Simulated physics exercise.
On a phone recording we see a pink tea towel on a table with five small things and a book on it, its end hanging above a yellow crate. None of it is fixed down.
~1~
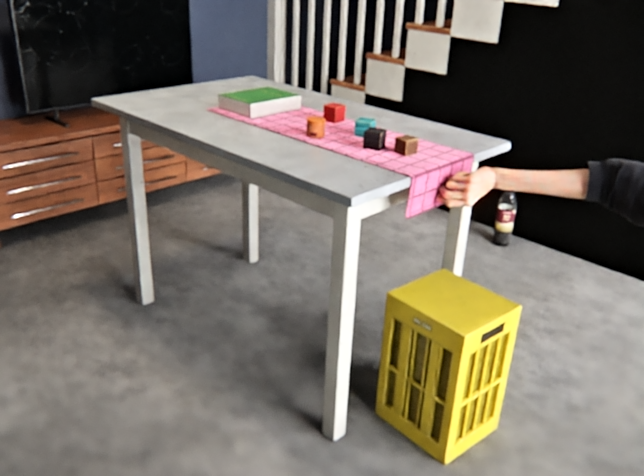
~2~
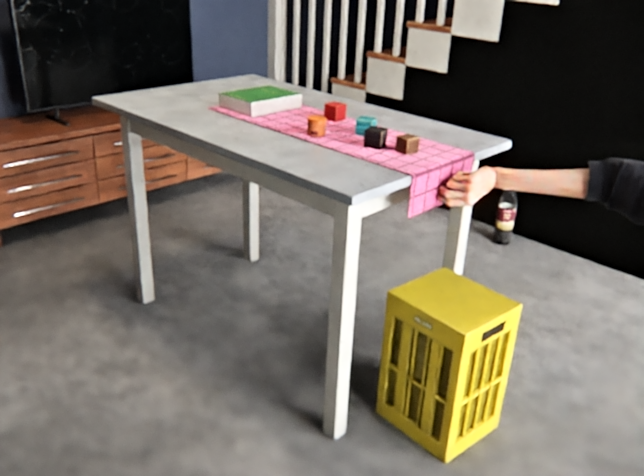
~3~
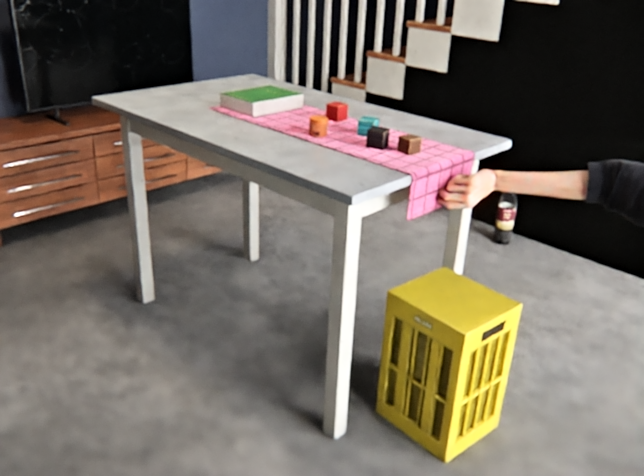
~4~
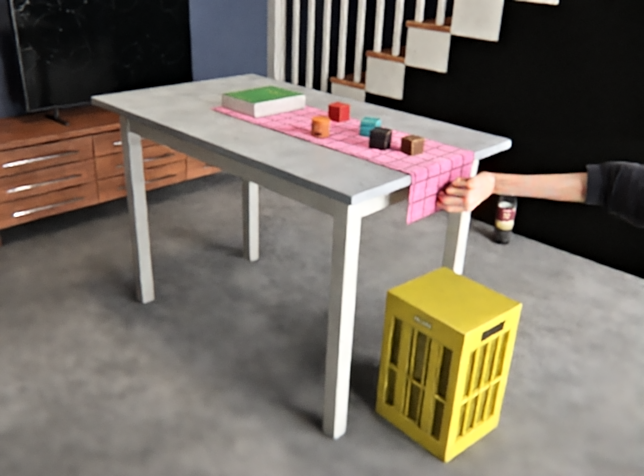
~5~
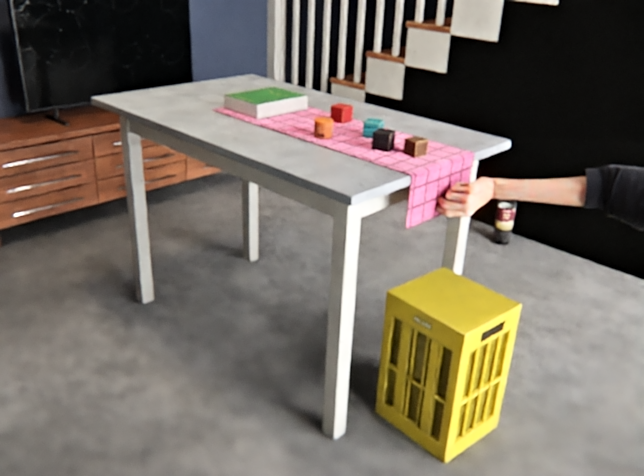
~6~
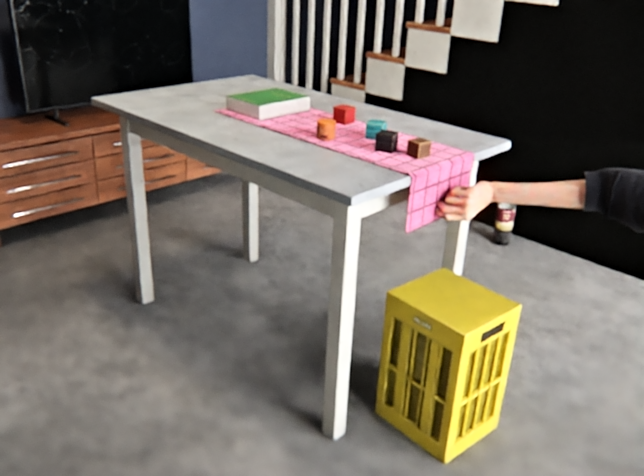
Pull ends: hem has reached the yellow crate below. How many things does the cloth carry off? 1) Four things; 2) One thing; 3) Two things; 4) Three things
3, two things.
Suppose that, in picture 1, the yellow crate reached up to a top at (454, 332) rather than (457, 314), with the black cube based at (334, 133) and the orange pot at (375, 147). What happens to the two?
So the black cube stays there, and the orange pot leaves.
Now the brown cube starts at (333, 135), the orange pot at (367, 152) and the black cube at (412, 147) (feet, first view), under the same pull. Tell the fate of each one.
The brown cube ends up still aboard; the orange pot ends up knocked off; the black cube ends up knocked off.
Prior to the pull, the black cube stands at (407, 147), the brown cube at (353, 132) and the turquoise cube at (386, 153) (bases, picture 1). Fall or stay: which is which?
The black cube ends up off; the brown cube stays put; the turquoise cube ends up off.
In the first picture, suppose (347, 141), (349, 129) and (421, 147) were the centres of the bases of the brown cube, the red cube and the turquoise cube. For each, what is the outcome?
Watch the brown cube hang on, the red cube hang on and the turquoise cube go down.
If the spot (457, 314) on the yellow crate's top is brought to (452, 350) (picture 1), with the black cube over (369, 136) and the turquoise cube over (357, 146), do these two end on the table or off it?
Result - the black cube comes off, and the turquoise cube comes off.
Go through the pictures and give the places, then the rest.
Hem (407, 219); brown cube (407, 138); black cube (376, 130); turquoise cube (366, 120); orange pot (316, 119); red cube (335, 105); top of the crate (457, 314), in the first picture.
Hem (409, 218); brown cube (408, 136), in the second picture.
Hem (407, 220); black cube (379, 129), in the third picture.
Hem (407, 225); turquoise cube (371, 119); top of the crate (457, 313), in the fourth picture.
Hem (407, 229); orange pot (324, 120), in the fifth picture.
Hem (406, 233); brown cube (420, 140); black cube (387, 133); turquoise cube (377, 122); orange pot (327, 121); red cube (345, 107), in the sixth picture.
Soon after, hem near (436, 240); all still up.
Then, hem near (434, 270); brown cube gone.
Further on, hem on the crate; brown cube and black cube gone.
At rest, hem on the crate; brown cube and black cube gone. The table loses two.
